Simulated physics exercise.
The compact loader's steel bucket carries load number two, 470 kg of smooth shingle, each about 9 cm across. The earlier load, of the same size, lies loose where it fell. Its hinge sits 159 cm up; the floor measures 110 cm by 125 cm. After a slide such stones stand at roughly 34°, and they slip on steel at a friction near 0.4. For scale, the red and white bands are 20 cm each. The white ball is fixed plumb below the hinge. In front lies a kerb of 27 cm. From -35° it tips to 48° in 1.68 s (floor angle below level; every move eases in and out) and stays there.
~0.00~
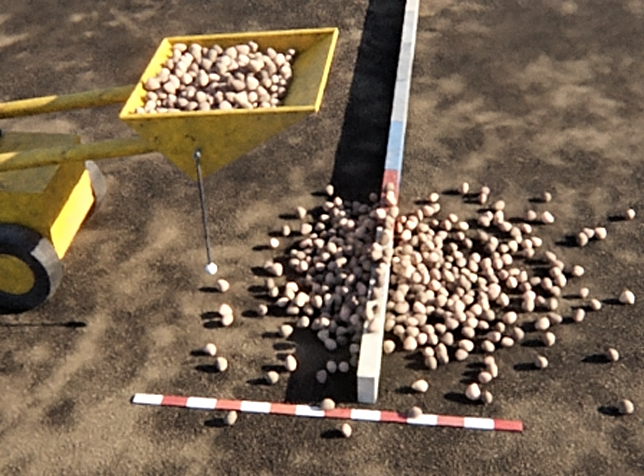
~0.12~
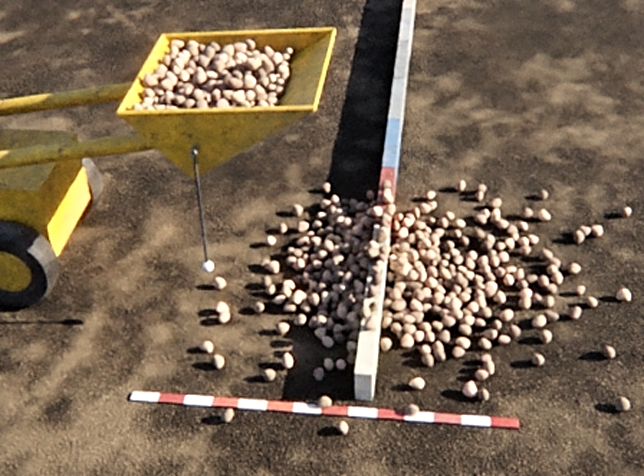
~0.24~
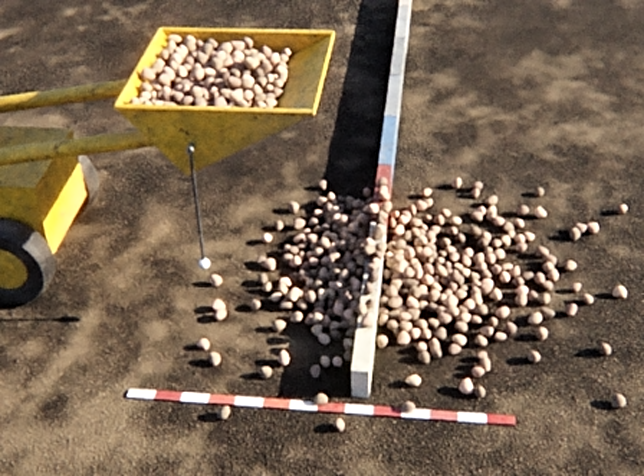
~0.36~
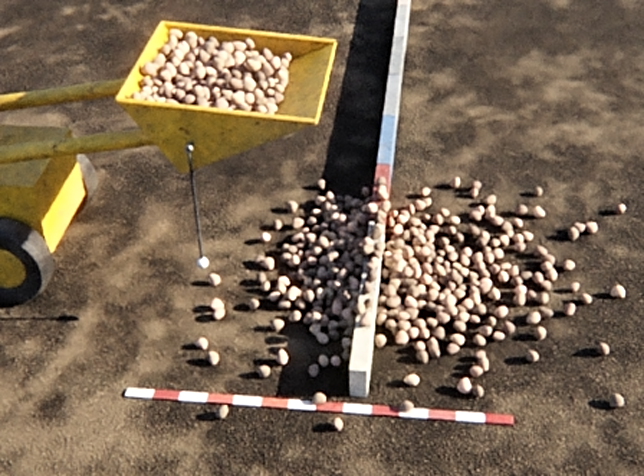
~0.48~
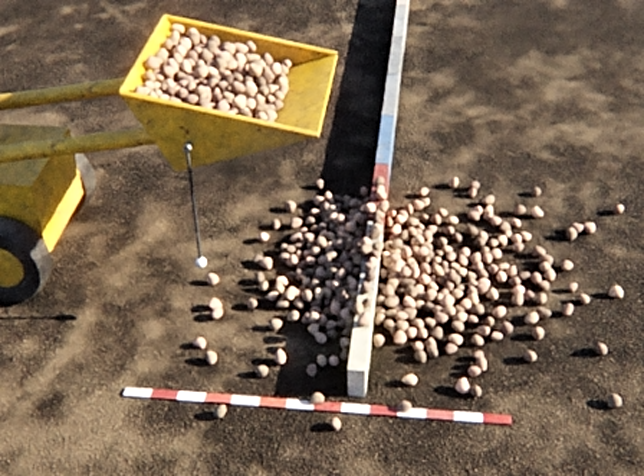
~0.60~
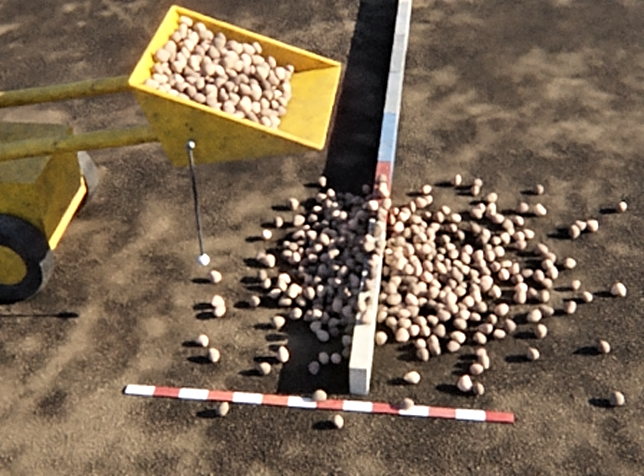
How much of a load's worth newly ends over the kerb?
Some 7 per cent is added.
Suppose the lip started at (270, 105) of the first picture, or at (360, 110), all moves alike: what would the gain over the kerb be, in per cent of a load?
First some 0, then 40 per cent.
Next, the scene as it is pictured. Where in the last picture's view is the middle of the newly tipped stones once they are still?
Around (322, 256).
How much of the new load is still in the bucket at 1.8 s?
Roughly 15 per cent is still inside.
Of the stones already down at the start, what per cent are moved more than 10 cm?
Roughly 15 per cent of them.
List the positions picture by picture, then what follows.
The bucket is at -35°, its lip at (317, 109); the top of the load is at (233, 65). The earlier load is highest near (380, 256), 33 cm above ground level, 50 % on this side of the kerb, 49 % over the kerb, in the first picture.
The bucket is at -34°, its lip at (315, 109); the top of the load is at (223, 63); the stones move at 0.1 m/s on average, in the second picture.
Lip at (314, 113), floor tilted -30°, highest stones at (193, 60); the stones move at 0.1 m/s on average, in the third picture.
The bucket is at -25°, its lip at (316, 122); the top of the load is at (174, 50); the stones move at 0.2 m/s on average, in the fourth picture.
The bucket is at -19°, its lip at (318, 136); the top of the load is at (172, 45); the stones move at 0.2 m/s on average, in the fifth picture.
Lip at (322, 149), floor tilted -11°, highest stones at (179, 39); the stones move at 0.3 m/s on average, in the sixth picture.
After 1.3 s the floor is at 35°; in per cent of one load, 98 in the bucket, 52 on this side of the kerb, 49 over the kerb; the foremost stones are at (599, 273).
After 1.8 s the floor is at 48°; in per cent of one load, 17 in the bucket, 133 on this side of the kerb, 49 over the kerb; the foremost stones are at (599, 273).
After 2.1 s the floor is at 48°; in per cent of one load, 0 in the bucket, 145 on this side of the kerb, 54 over the kerb; the foremost stones are at (599, 273).
After 5.0 s the floor is at 48°; in per cent of one load, 0 in the bucket, 143 on this side of the kerb, 56 over the kerb; the foremost stones are at (599, 273). Net gain over the kerb, 7.
